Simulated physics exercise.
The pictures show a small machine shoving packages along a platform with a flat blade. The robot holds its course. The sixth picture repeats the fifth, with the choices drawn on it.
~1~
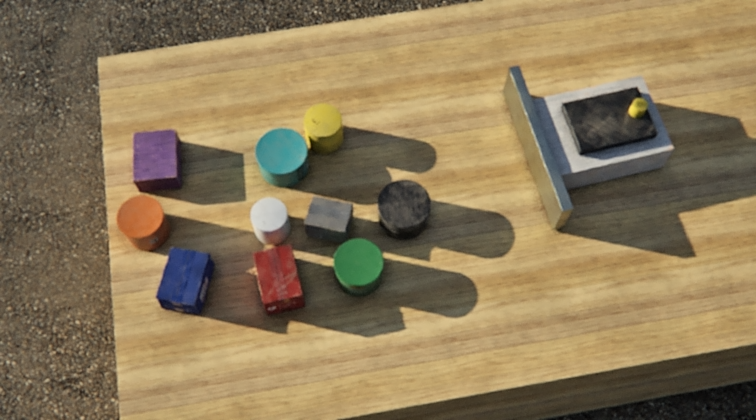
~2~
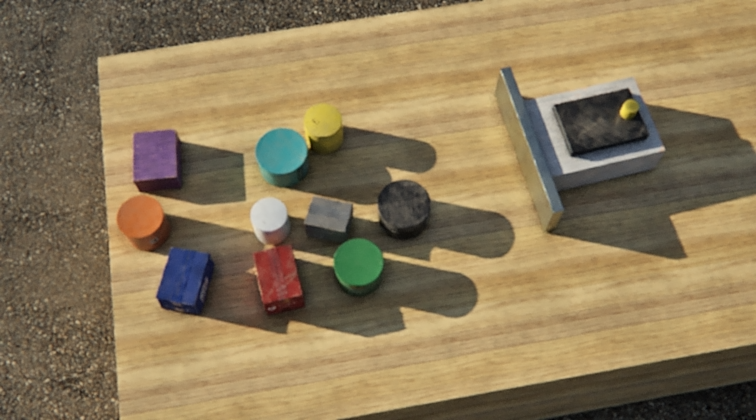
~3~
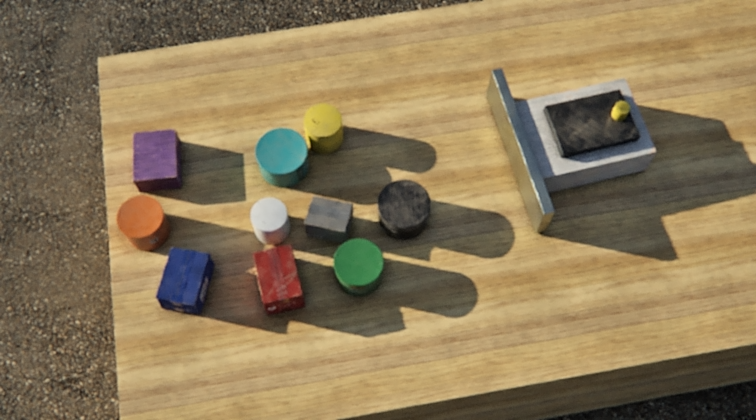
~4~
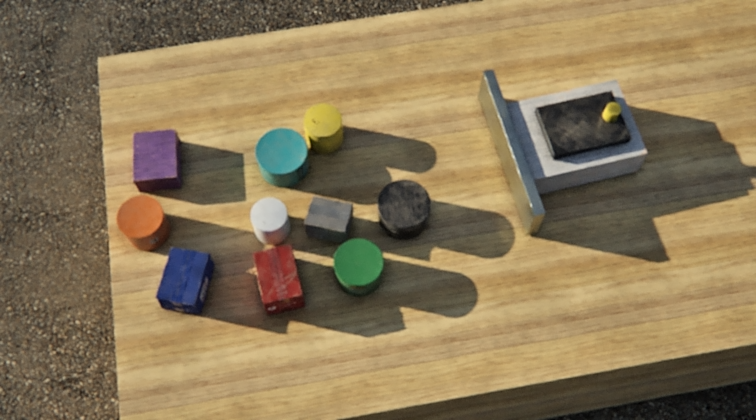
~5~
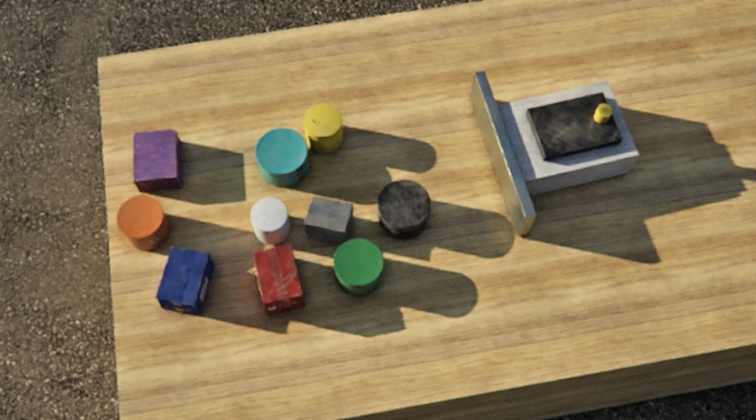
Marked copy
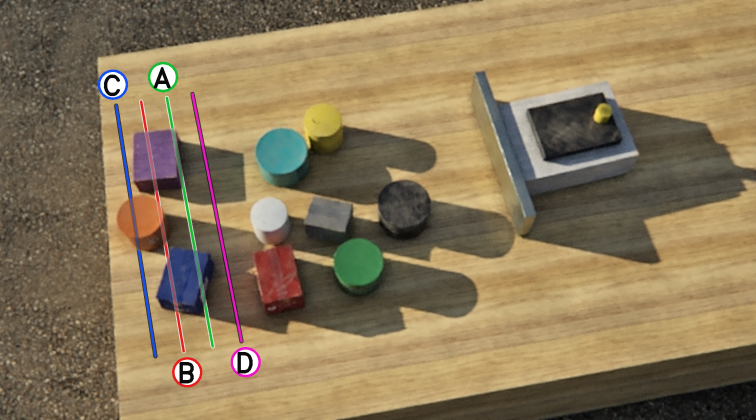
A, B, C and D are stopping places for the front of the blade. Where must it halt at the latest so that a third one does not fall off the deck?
The farthest such stop is A.
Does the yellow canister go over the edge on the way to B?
No.
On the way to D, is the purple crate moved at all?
Yes.
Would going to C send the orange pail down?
Yes.
On the marked copy, A at (188, 214); B at (161, 218); C at (135, 223); D at (215, 210).
With A. Early on, robot (456, 144); black pail (369, 217); grey box (322, 221).
Further on, robot (342, 163); orange pail (132, 222); white canister (173, 221).
At the end, robot (252, 177); orange pail over the edge; white canister (111, 193); one fallen.
As for the rest, B drops four; C drops six; D is within the limit but short.
